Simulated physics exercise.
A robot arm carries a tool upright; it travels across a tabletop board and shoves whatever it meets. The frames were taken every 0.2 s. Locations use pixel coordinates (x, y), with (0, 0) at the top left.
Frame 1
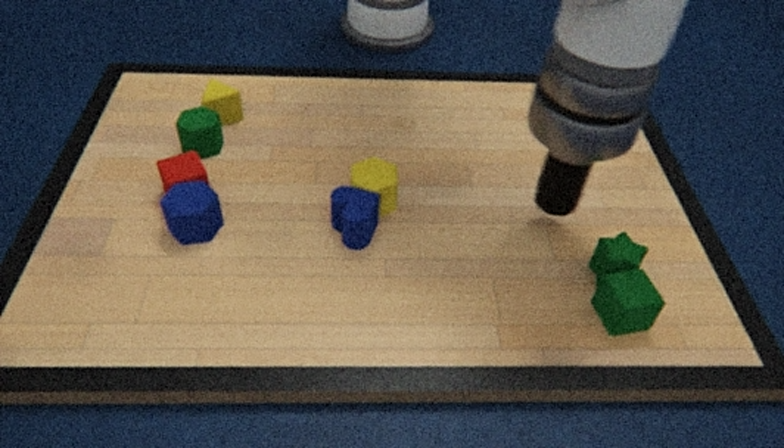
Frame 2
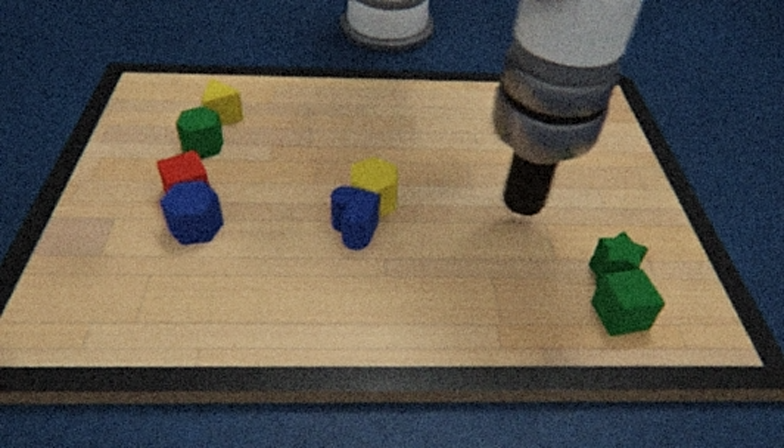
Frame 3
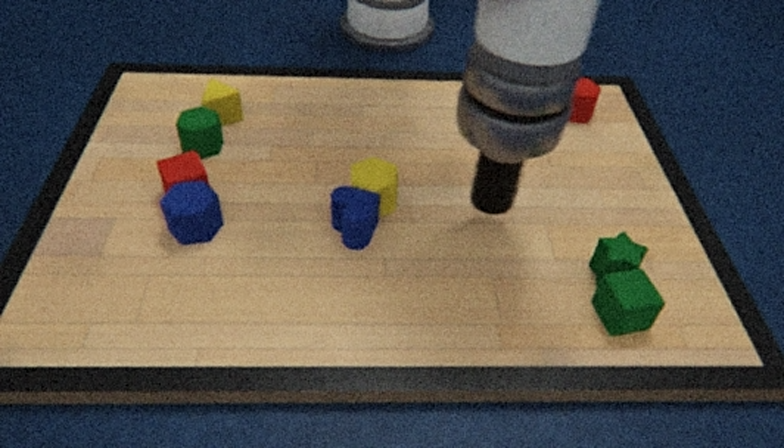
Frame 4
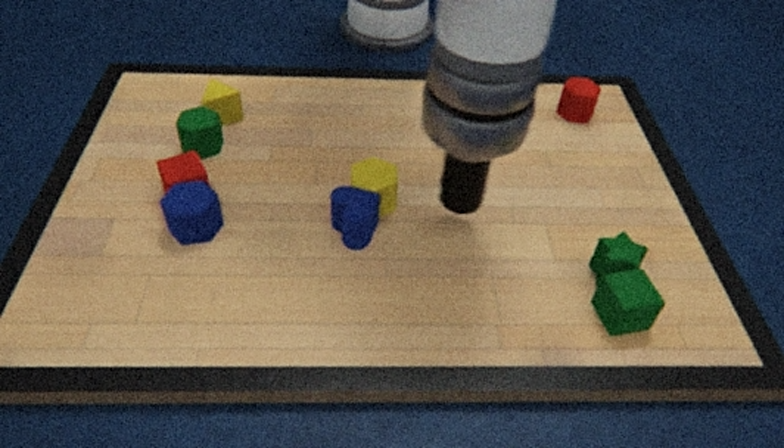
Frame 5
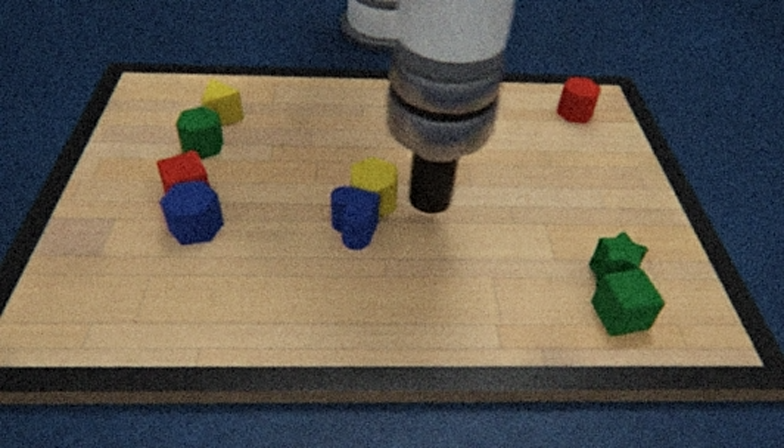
A grey and white robotic arm with a dark cylindrical tip hangs over a pale wooden board with a black rim on a blue surface, seen from above at an angle. Yellow, green, red and blue blocks sit at left, a yellow and a blue one near the centre, and two green ones at lower right. The arm glides steadily left towards the central pair, uncovering a red block at upper right, while the blocks and camera stay still.
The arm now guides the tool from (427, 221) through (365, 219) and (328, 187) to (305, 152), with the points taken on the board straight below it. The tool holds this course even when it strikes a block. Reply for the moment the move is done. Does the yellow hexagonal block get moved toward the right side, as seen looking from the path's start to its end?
Final answer: Yes.
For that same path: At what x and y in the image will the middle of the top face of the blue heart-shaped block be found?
I expect it at (314, 201).
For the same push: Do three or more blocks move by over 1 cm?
The answer is no.
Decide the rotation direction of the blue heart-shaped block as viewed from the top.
Seen from above, counterclockwise.
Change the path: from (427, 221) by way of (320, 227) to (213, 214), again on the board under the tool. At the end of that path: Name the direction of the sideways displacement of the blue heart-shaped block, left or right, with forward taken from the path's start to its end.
The shift is to the left of that direction.
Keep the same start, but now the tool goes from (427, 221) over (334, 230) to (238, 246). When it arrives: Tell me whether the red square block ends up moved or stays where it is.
It holds its position.
The first path, step by step. One third of the way, tool (364, 198); blue heart-shaped block (325, 202), turned 45° anticlockwise; yellow hexagonal block (352, 161), turned 25° clockwise.
Two thirds of the way, tool (327, 165); blue heart-shaped block (314, 201), turned 60° anticlockwise; yellow hexagonal block (336, 131), turned 50° clockwise.
At the end, tool (304, 130); blue heart-shaped block (314, 201), turned 60° anticlockwise; yellow hexagonal block (338, 109), turned 90° clockwise.
